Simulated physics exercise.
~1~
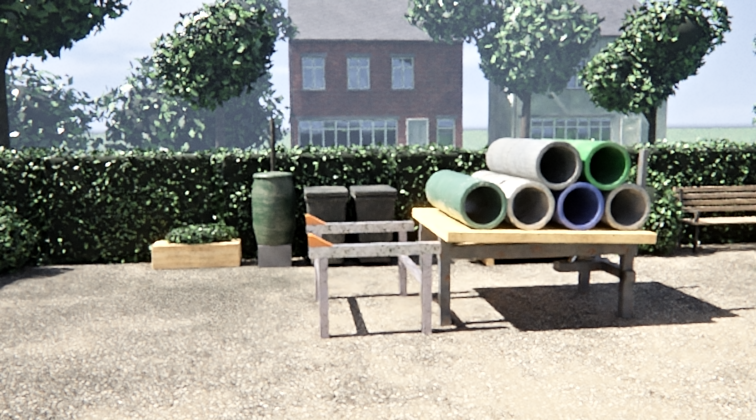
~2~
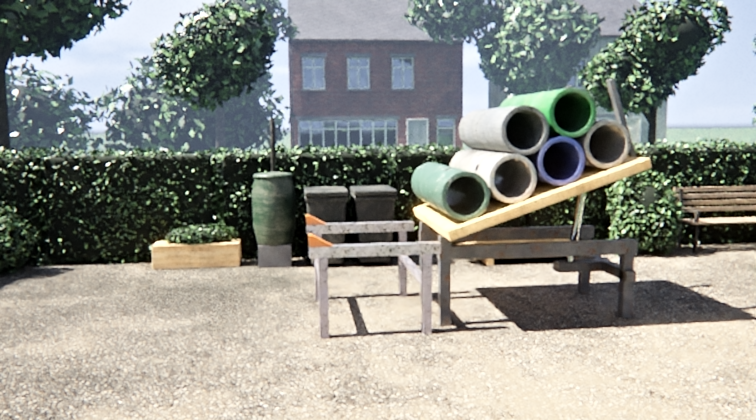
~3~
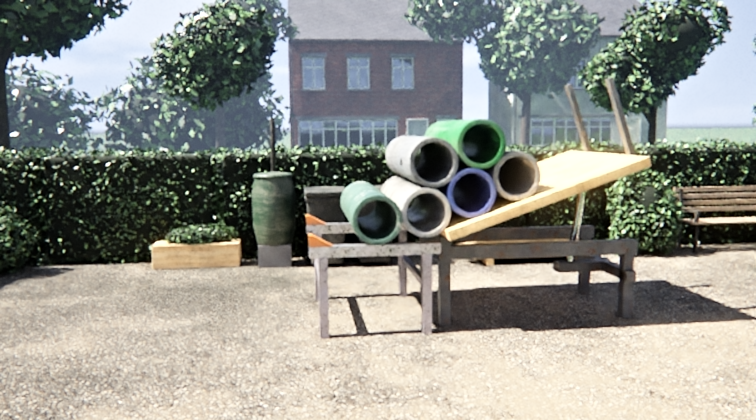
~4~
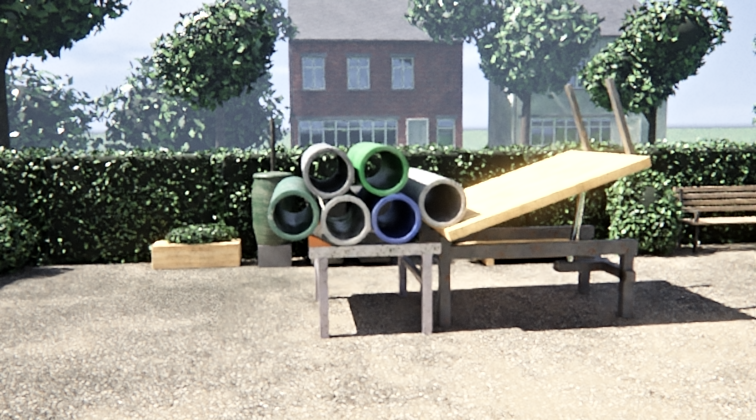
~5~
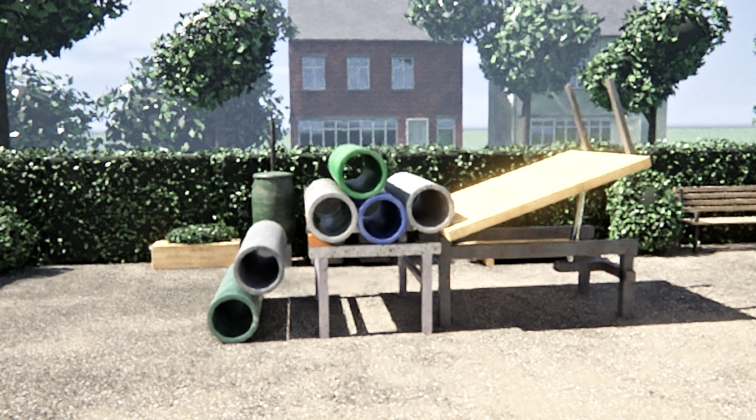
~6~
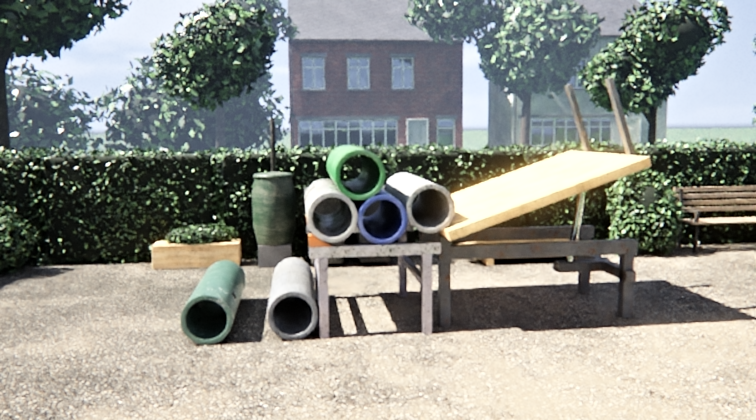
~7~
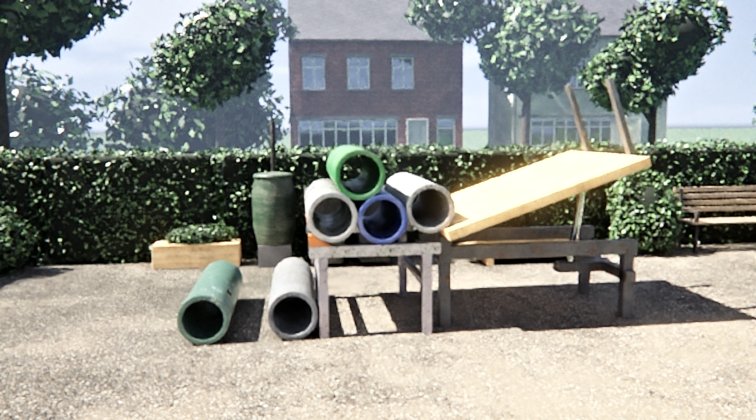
A wooden deck on a grey frame stands in a sunny gravel yard, seen from a fixed viewpoint facing a hedge and brick house, with six concrete pipes stacked end-on upon it. One upper pipe is bright green and one lower pipe is blue. The deck's right side tilts up, and the pile slides and rolls left onto a level rack. A dark green pipe and a grey one drop off the rack's left end and settle on the gravel. The blue pipe stays on the rack, with the bright green one resting on top of the remaining pile.
